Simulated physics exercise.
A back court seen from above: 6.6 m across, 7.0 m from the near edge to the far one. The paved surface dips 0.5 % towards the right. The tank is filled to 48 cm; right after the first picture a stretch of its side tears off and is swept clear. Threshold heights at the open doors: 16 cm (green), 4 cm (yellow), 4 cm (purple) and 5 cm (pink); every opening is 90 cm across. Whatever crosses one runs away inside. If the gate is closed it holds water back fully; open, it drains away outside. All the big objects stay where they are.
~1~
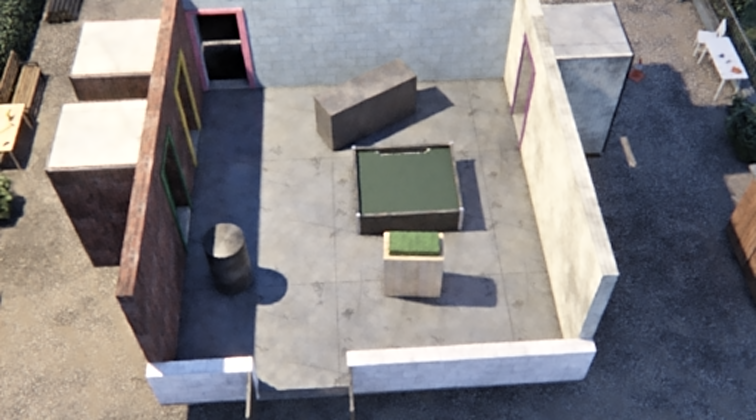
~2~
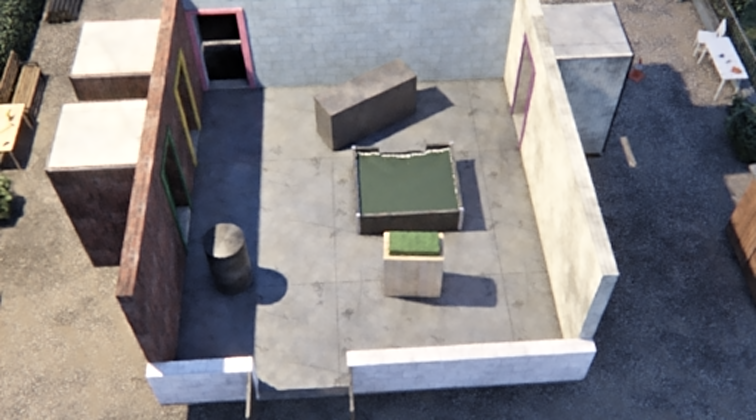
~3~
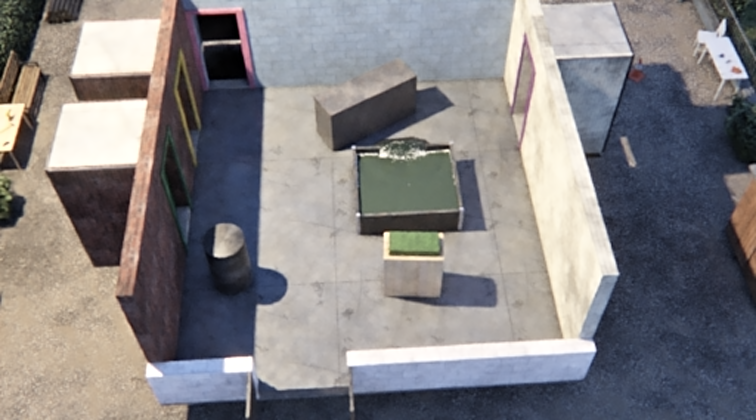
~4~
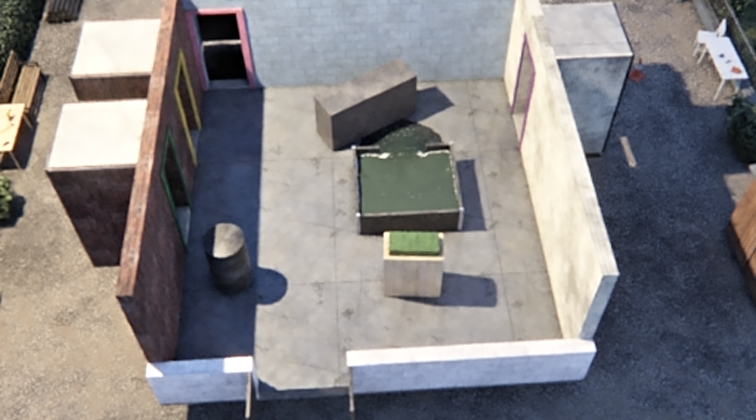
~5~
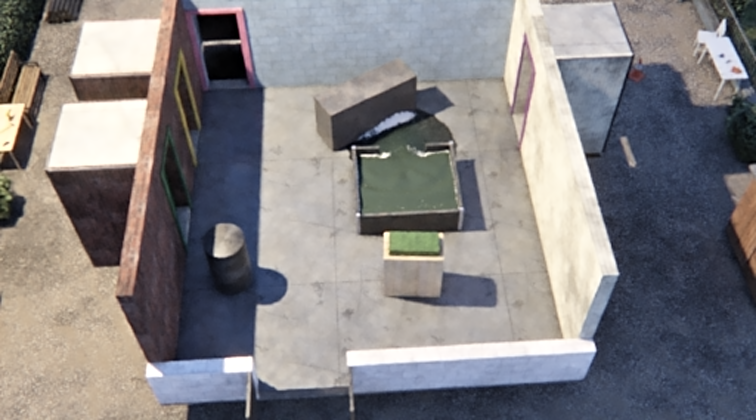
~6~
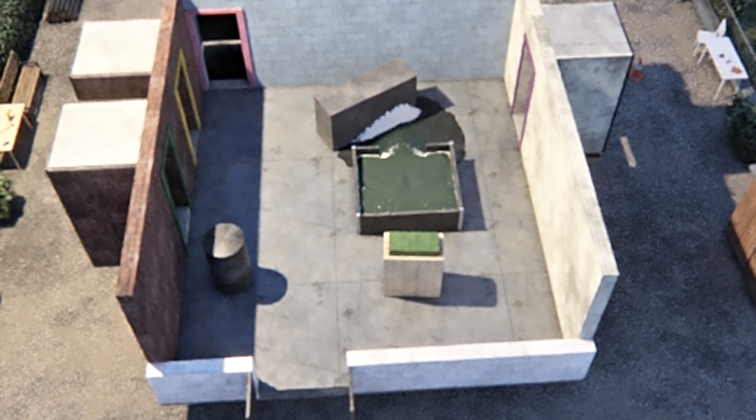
A roofless court with a grey paved floor, walled in pale blue, brown and cream, is seen from high above by a still camera. A dark green water tank sits near the middle, a grey slab behind it, a green-topped pale block in front and a dark cylinder to the left. The water sloshes, then pours over the tank's far side and spreads across the floor, foaming white along the slab.
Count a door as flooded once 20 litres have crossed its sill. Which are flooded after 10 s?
Door by door: At the green door it does not reach the limit; at the yellow door it stays under the limit; at the purple door it passes the limit; at the pink door it does not reach the limit.
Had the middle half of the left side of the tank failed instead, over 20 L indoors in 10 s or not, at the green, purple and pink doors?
Then: Green below, purple not over, pink past it.
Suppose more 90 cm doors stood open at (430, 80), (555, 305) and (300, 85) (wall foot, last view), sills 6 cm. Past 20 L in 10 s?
In that order: Over, under, not over.
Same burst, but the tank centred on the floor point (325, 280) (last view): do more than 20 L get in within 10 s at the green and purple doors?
Then: Green under, purple past it.
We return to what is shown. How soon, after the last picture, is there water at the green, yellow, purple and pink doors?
Green 3.4 s, yellow 5.5 s, purple 1.6 s, pink 6.0 s.
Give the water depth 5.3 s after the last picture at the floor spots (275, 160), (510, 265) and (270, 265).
In that order: 1, 2 and 2 cm.
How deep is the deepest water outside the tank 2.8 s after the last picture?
Up to some 21 cm.
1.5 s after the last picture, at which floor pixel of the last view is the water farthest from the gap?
Near (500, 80).
Then, 0.7 s after the last picture water covers 10 % of the floor and is deepest (32 cm) near (382, 133); green door not reached, yellow door not reached, purple door not reached, pink door not reached.
Then, 1.5 s after the last picture water covers 15 % of the floor and is deepest (31 cm) near (500, 80); green door not reached, yellow door not reached, purple door not reached, pink door not reached.
Then, 2.8 s after the last picture water covers 30 % of the floor and is deepest (21 cm) near (382, 133); green door not reached, yellow door not reached, purple door 13 cm at the sill, 39 L in, pink door not reached.
Then, 5.3 s after the last picture water covers 45 % of the floor and is deepest (12 cm) near (373, 134); green door 3 cm at the sill, 0 L in, yellow door not reached, purple door 11 cm at the sill, 110 L in, pink door not reached.
Then, 9.3 s after the last picture water covers 70 % of the floor and is deepest (8 cm) near (497, 104); green door 2 cm at the sill, 0 L in, yellow door 3 cm at the sill, 0 L in, purple door 7 cm at the sill, 164 L in, pink door 3 cm at the sill, 0 L in.
